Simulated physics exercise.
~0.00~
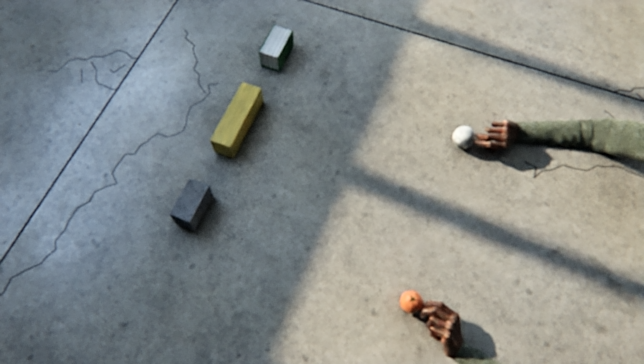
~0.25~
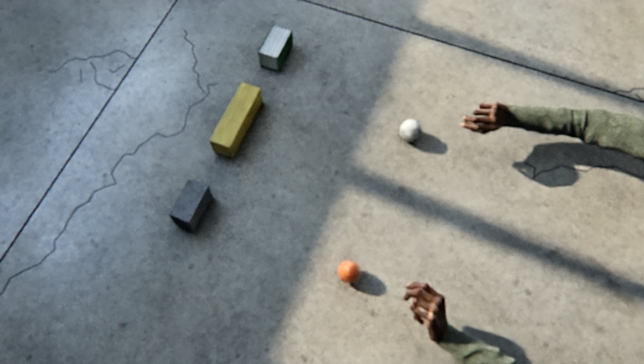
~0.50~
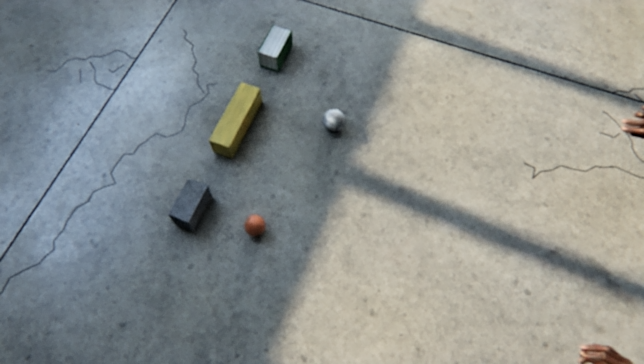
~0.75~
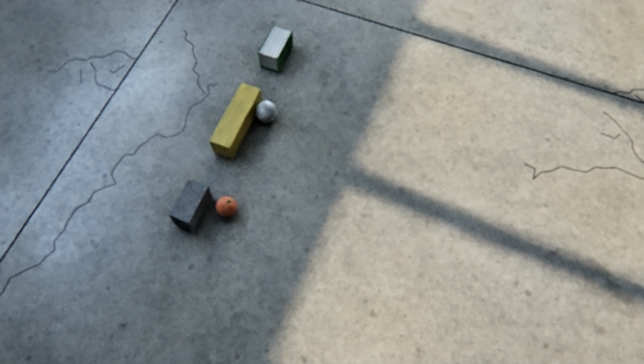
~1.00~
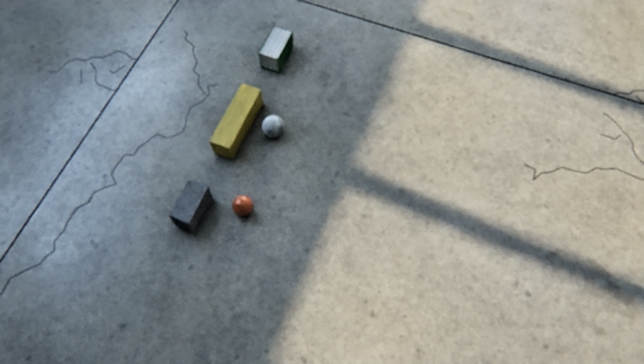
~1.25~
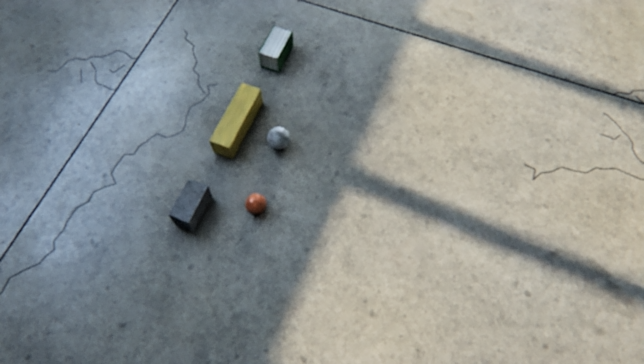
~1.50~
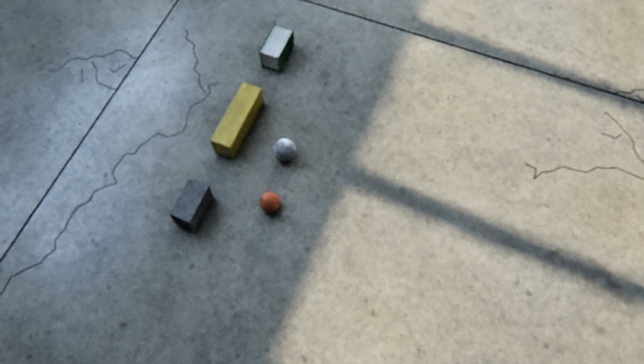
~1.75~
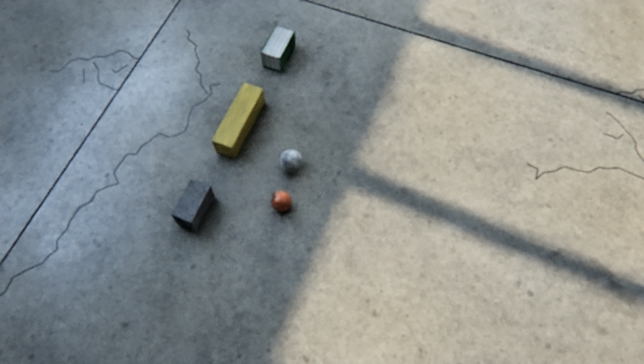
On a sunlit concrete floor, two hands roll a white ball and an orange one left into blocks, both bouncing back.
